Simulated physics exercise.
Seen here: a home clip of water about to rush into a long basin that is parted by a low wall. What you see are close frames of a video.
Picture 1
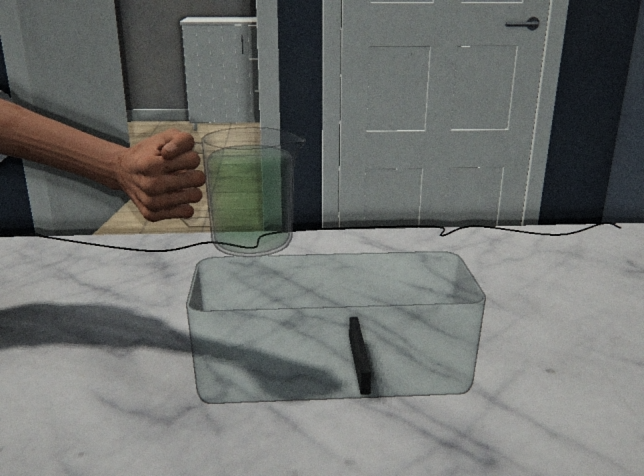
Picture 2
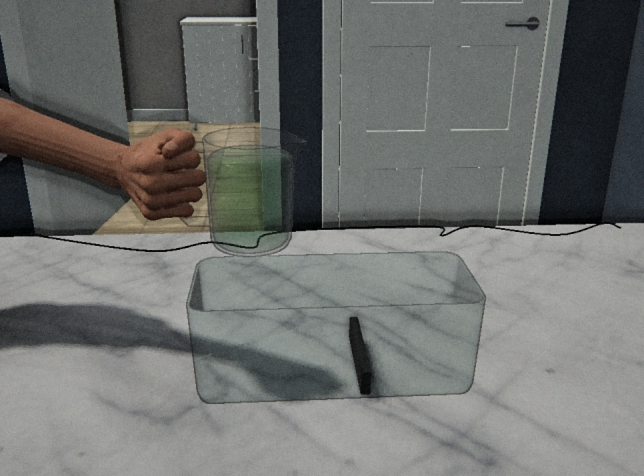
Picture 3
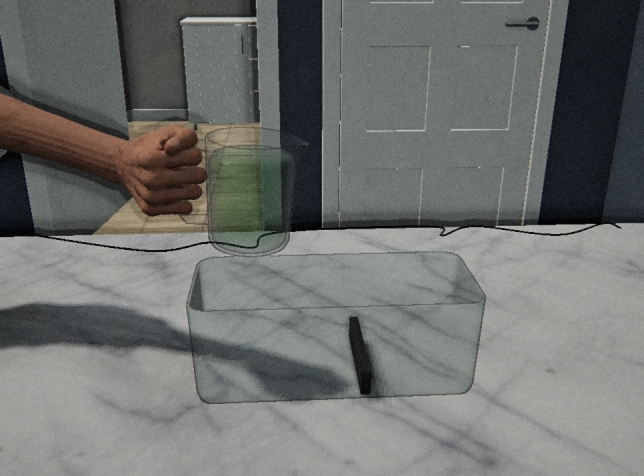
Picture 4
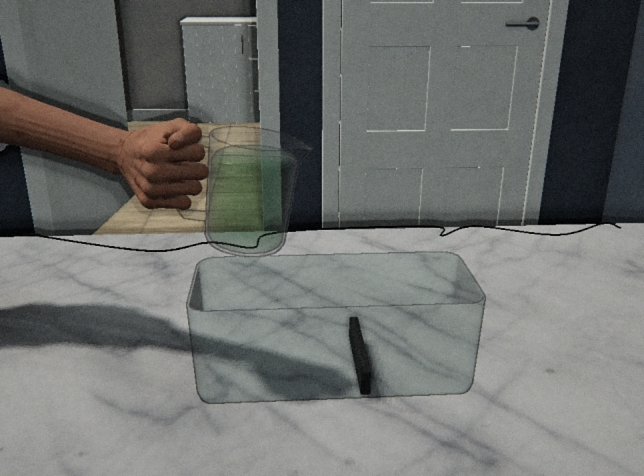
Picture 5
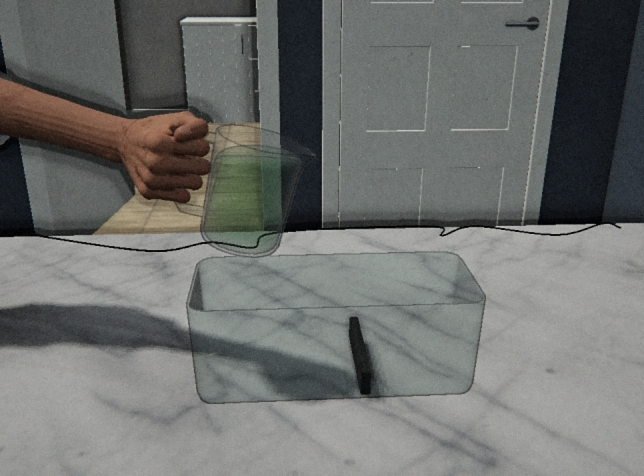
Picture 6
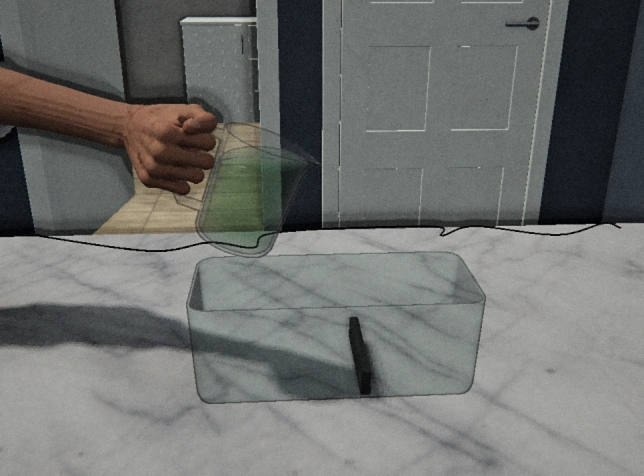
A clear, rectangular basin with a short dark wall inside sits on a grey-veined white marble surface, seen from slightly above, with a pale panelled door behind. A bare forearm with a closed fist reaches in from the left beside a transparent, green-tinted container above the basin's left end. At first nearly still, the container gradually tilts rightward as the fist rises slightly, while the camera stays still.
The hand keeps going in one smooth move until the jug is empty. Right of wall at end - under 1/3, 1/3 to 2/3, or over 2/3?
Middle share.
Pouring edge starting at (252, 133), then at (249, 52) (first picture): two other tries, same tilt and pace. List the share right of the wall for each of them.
Around 10 percent first, around 10 percent second.
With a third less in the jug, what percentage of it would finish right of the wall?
It should come out close to 20 per cent.
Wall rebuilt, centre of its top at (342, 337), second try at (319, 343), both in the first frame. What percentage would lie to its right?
The first gives 65 %, the second 90 %.
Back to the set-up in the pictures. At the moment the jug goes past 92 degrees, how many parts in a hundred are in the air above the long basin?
It's close to 20 %.
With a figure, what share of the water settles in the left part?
Roughly 55 %.
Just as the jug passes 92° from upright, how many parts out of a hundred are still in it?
65 per cent, roughly.
A moment on, the jug is tipped on its side and 65 per cent is still to pour, 2 is left of the wall and 12 right of it.
Next, the jug is tipped right over and 10 per cent is still to pour, 42 is left of the wall and 41 right of it.
Then the jug is tipped right over and 0 per cent is still to pour, 56 is left of the wall and 42 right of it.
Later the jug is tipped right over and 0 per cent is still to pour, 56 is left of the wall and 42 right of it.
In the end 56 per cent lies left of the wall, 42 right of it and 1 outside.
